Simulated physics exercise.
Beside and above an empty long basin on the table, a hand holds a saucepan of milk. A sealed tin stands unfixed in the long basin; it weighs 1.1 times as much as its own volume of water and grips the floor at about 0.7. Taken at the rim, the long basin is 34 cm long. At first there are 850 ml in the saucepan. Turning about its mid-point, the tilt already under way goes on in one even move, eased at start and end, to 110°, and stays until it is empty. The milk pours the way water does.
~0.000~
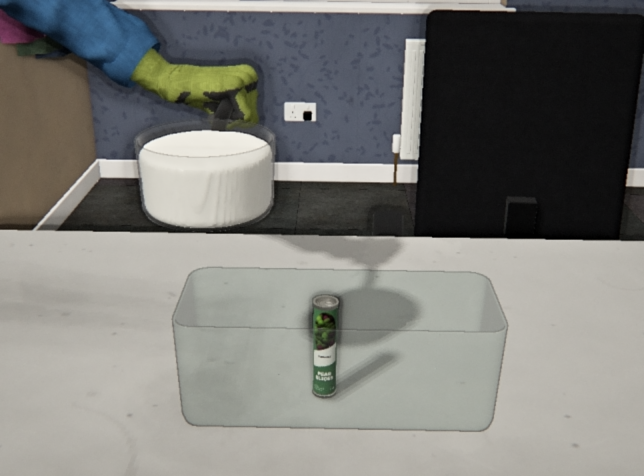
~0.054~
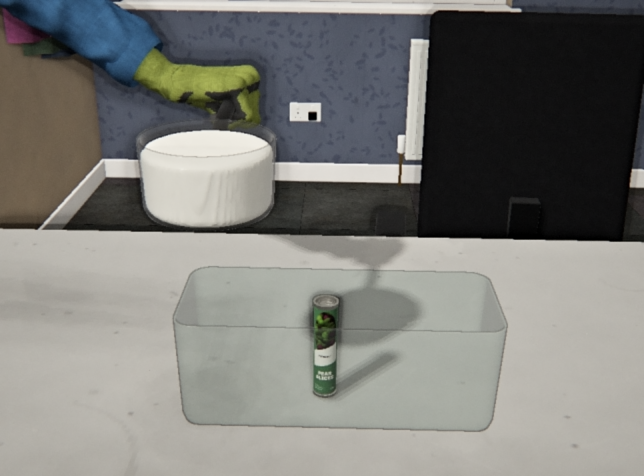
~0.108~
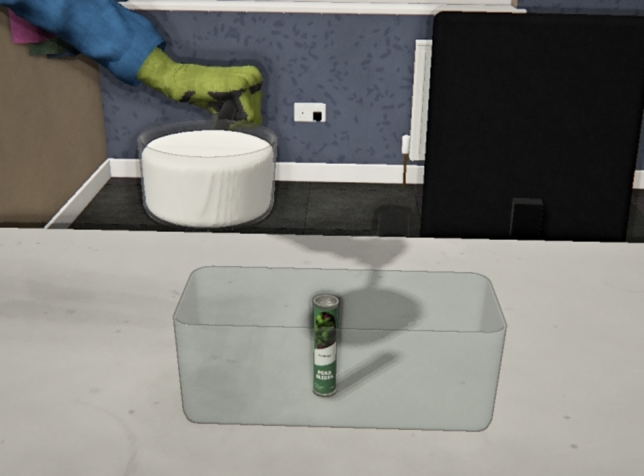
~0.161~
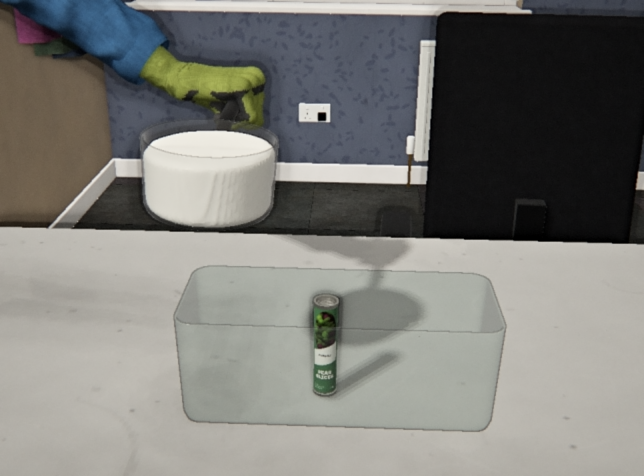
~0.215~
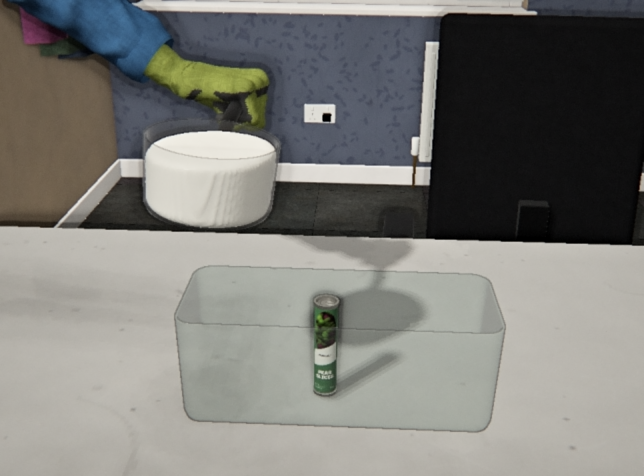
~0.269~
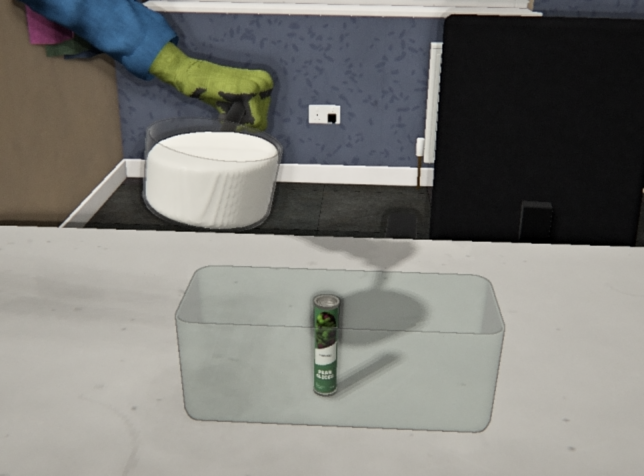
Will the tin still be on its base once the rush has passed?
Yes, it is still upright.
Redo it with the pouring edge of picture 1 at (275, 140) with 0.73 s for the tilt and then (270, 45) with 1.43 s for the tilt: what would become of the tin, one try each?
The tin overturns the first time and stays vertical the second time.
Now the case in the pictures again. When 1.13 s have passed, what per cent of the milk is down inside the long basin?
About 80 %.
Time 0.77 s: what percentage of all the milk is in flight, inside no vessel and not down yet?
I'd say close to 26 per cent.
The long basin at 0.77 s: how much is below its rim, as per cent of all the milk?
Near 14 in a hundred.
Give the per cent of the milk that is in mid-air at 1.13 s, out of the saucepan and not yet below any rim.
10 per cent or so.
After 0.77 s the tilt is 61° and 60 per cent is still to pour; the tin stands where it began.
After 1.13 s the tilt is 99° and 10 per cent is still to pour; the tin stands where it began.
After 1.51 s the tilt is 110° and 0 per cent is still to pour; the tin stands where it began.
After 1.93 s the tilt is 110° and 0 per cent is still to pour; the tin stands where it began.
In the end the tin stands where it began.
